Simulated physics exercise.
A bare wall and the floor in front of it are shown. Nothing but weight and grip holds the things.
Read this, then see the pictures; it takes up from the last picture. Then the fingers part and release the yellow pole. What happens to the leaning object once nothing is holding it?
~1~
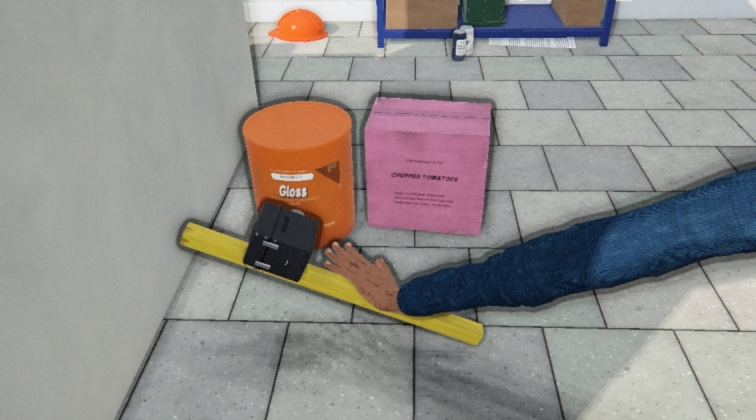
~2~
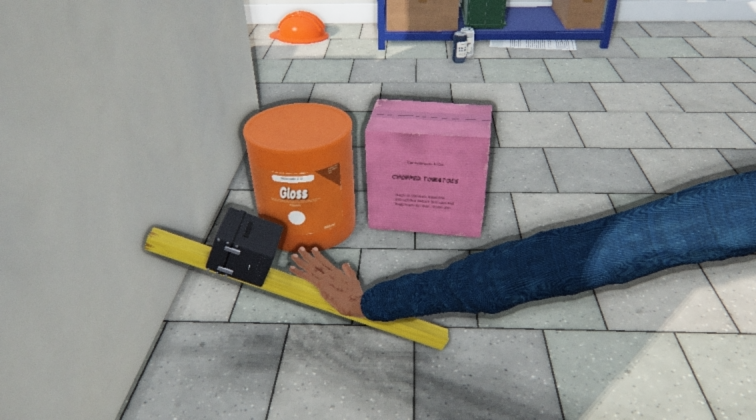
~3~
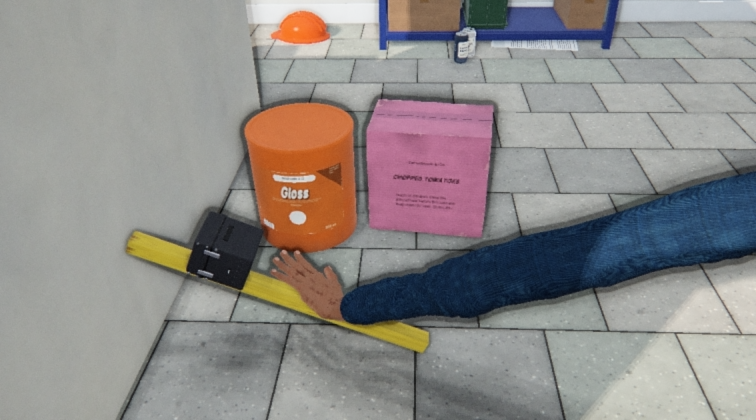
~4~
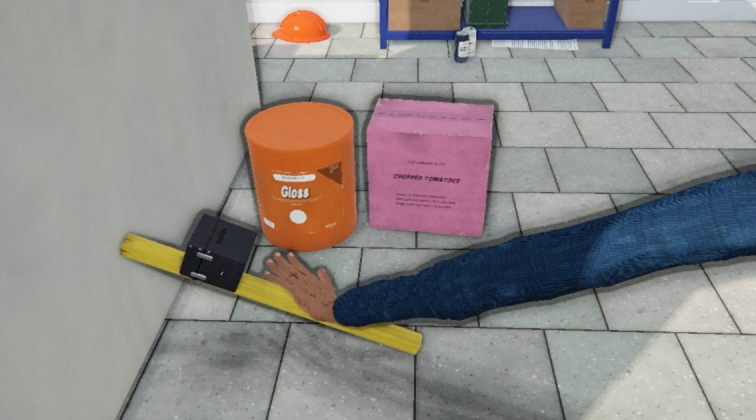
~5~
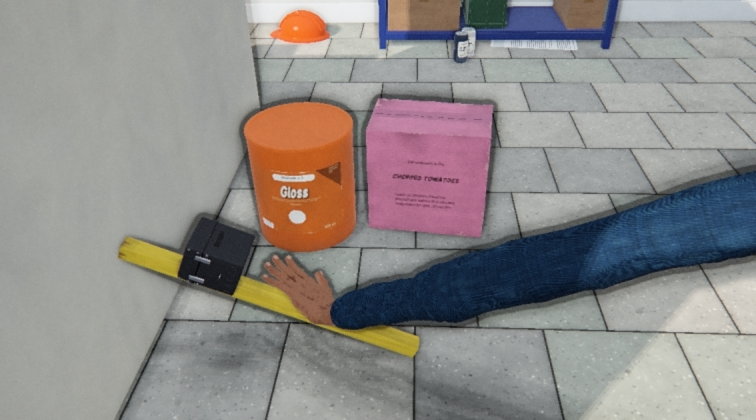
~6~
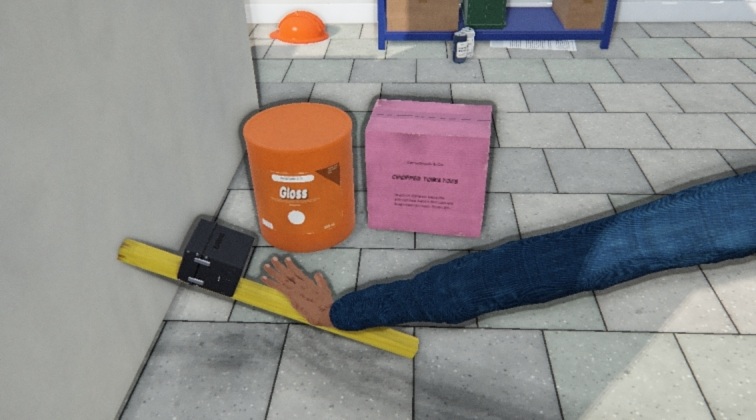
The leaning object comes down.
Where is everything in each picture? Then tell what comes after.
In the first frame, not yet at the wall; yellow pole (339, 287); orange pail (303, 175).
In the second frame, not yet at the wall; yellow pole (303, 291); orange pail (303, 177).
In the third frame, not yet at the wall; yellow pole (284, 294); orange pail (305, 177).
In the fourth frame, not yet at the wall; yellow pole (278, 297); orange pail (305, 176).
In the fifth frame, propped up under the hand; yellow pole (276, 299); orange pail (304, 176).
In the sixth frame, propped up under the hand; yellow pole (275, 301); orange pail (303, 177).
Then, 0.30 s past the last view, yellow pole leaning 24° more than when let go near (293, 344).
Then, 0.40 s past the last view, yellow pole leaning 22° more than when let go near (291, 325).
Then, 0.70 s past the last view, yellow pole leaning 24° more than when let go near (295, 346).
Finally, moved from the start, yellow pole; the other 2 still in place. Final places as the last picture's camera would see them, yellow pole near (295, 345). The pole gives way.
